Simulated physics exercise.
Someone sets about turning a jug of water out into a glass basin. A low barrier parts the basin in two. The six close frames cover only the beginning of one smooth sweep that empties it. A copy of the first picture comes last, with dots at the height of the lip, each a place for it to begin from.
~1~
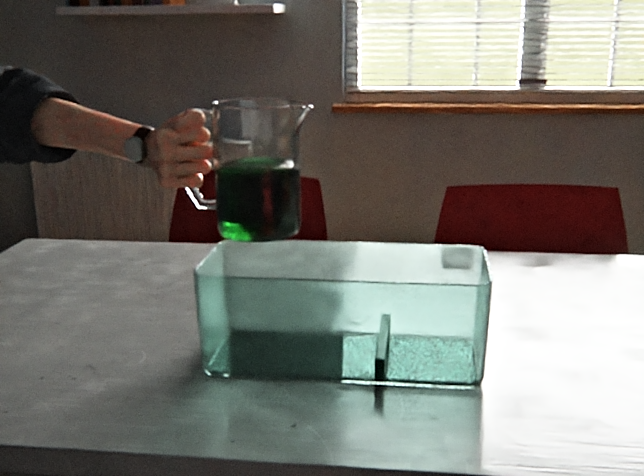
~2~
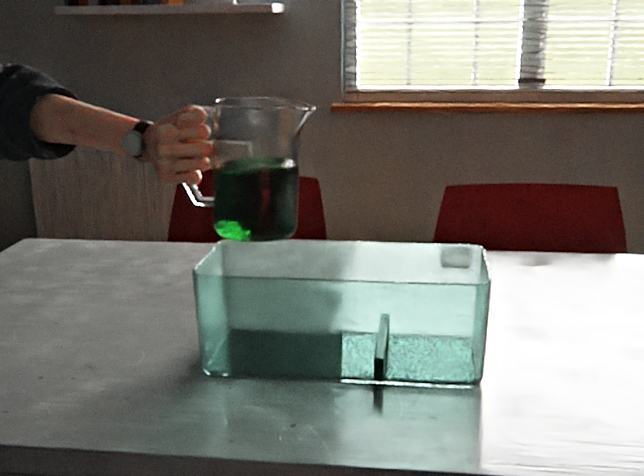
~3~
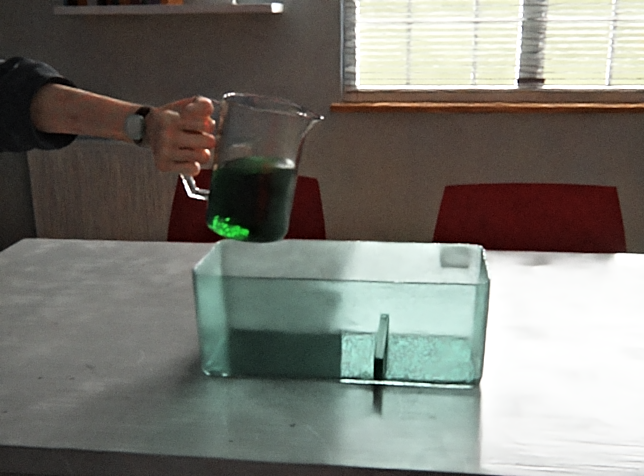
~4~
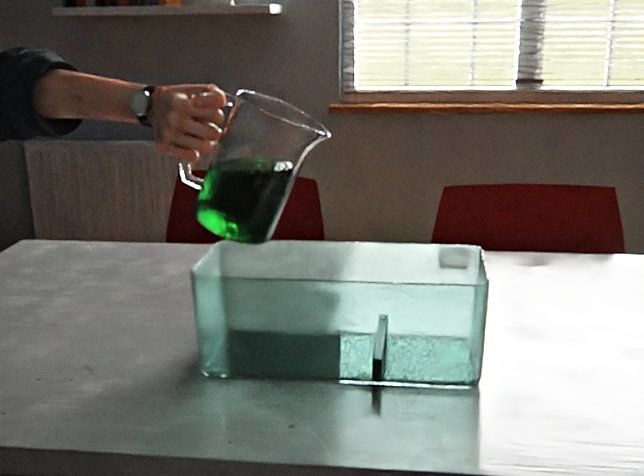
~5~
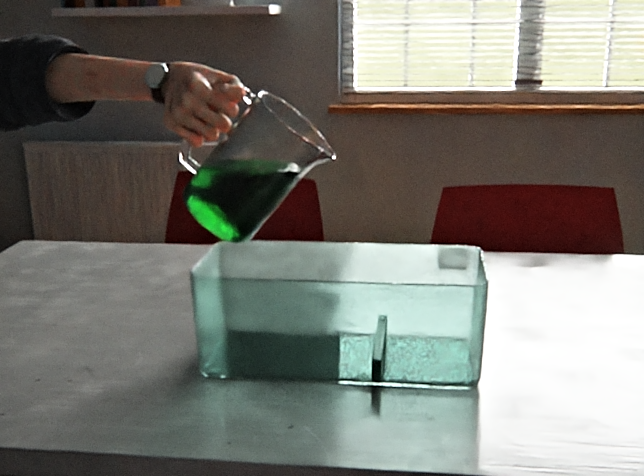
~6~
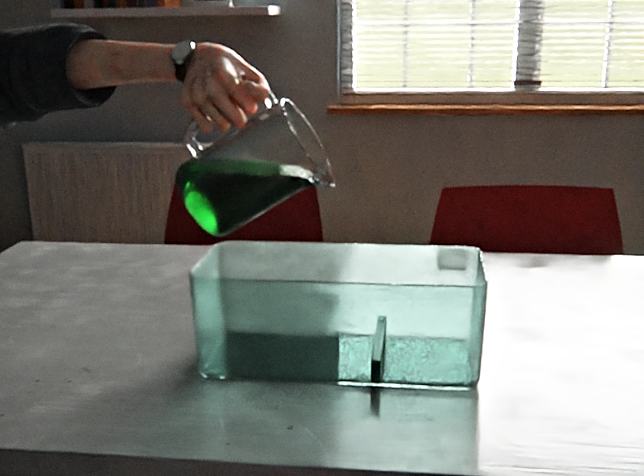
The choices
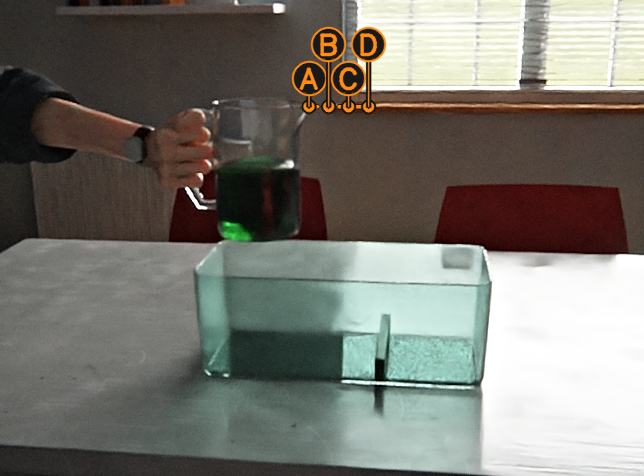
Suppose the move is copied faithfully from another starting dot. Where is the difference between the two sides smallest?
Best: B.
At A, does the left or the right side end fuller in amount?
More ends on the left.
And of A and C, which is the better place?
It is C.
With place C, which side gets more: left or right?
The right one.
On the marked copy, A at (309, 106); B at (328, 106); C at (348, 106); D at (368, 106).
With A, about 79 % ends left of the wall and 20 % right of it.
With B, about 48 % ends left of the wall and 51 % right of it.
With C, about 28 % ends left of the wall and 71 % right of it.
With D, about 24 % ends left of the wall and 74 % right of it.
